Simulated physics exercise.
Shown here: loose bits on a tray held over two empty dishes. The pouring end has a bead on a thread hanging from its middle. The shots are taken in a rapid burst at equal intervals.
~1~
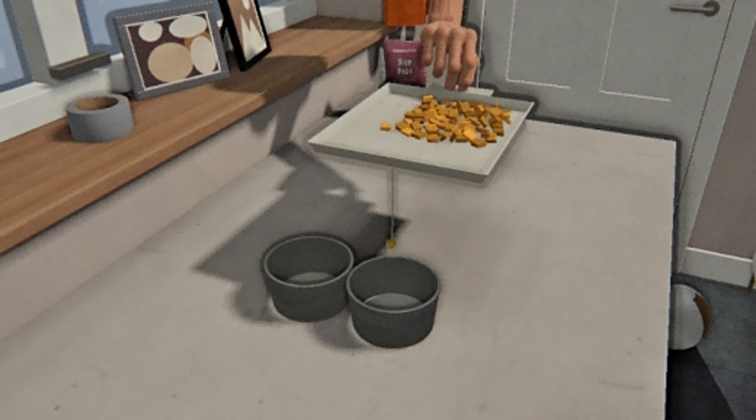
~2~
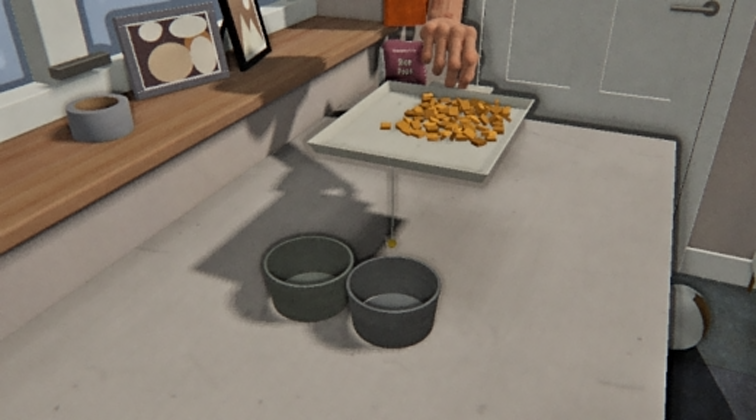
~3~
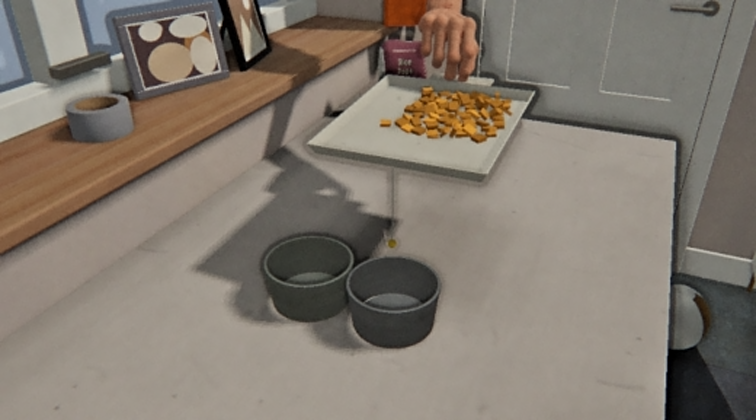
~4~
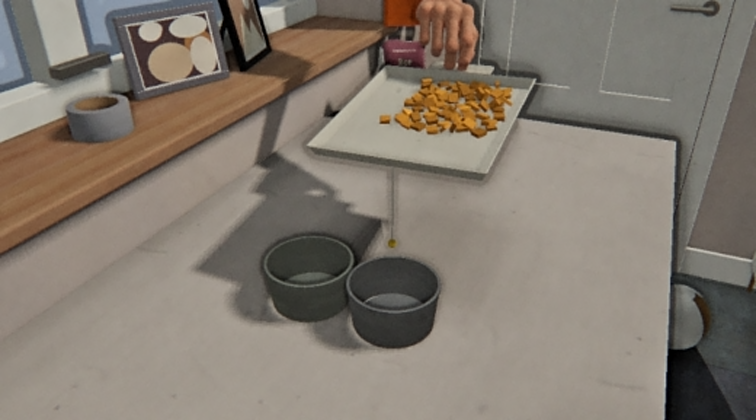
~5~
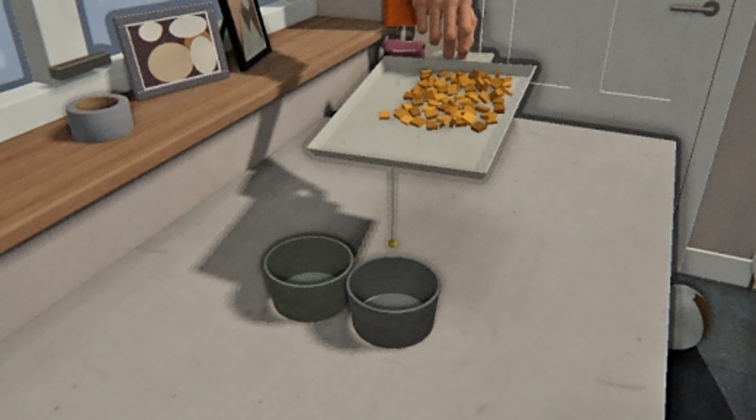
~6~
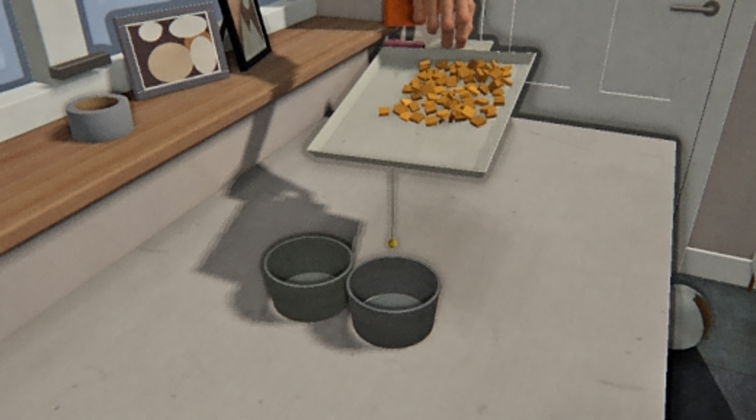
A hand gradually tilts a pale tray of small orange crackers above two empty dark dishes.
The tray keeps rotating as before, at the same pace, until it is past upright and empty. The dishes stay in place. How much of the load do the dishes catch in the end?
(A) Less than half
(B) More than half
B.
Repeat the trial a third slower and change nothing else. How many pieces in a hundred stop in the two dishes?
I'd expect close to 90 per cent.
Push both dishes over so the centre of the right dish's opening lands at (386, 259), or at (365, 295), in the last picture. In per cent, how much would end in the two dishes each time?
You'd end up with around 70 per cent and then around 40 per cent.
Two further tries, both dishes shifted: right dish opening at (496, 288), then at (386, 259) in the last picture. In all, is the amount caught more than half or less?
So that's a lesser portion the first time round, a greater portion the second.
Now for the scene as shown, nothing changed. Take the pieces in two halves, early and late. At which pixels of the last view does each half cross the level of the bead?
I'd say around (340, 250) at first, then around (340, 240).
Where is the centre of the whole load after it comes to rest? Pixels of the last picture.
Near (325, 295).
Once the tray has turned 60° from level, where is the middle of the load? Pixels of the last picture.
Somewhere around pixel (364, 157) in the last picture.
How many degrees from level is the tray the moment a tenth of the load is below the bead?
About 65 degrees.
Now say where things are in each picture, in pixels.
Corners of the pouring end (315, 140) and (483, 171), level; middle of the load (460, 121), small crackers; left dish (288, 300); right dish (375, 325); bead on its thread (392, 243), in the first picture.
Corners of the pouring end (315, 141) and (483, 171), level; middle of the load (460, 119), in the second picture.
Corners of the pouring end (314, 142) and (482, 170), tipped barely, lowest at the left corner; middle of the load (460, 114), in the third picture.
Corners of the pouring end (314, 143) and (482, 169), tipped a little, lowest at the left corner; middle of the load (460, 106), in the fourth picture.
Corners of the pouring end (314, 145) and (482, 168), tipped a little, lowest at the left corner; middle of the load (460, 98), in the fifth picture.
Corners of the pouring end (313, 147) and (481, 167), tipped clearly, lowest at the left corner; middle of the load (459, 90); left dish (288, 300); right dish (375, 325), in the sixth picture.
Just after the last frame, tray tipped steeply; the larger part on the tray; roughly a quarter in the air.
A moment on, tray tipped right over; just a few on the tray; roughly a quarter in the right dish; roughly half in the left dish; about a tenth outside both; roughly a quarter in the air.
Further on, tray tipped past a quarter turn; roughly a third in the right dish; roughly half in the left dish; about a tenth outside both.
When it is over, tray tipped past a quarter turn; roughly a third in the right dish; roughly half in the left dish; about a tenth outside both.
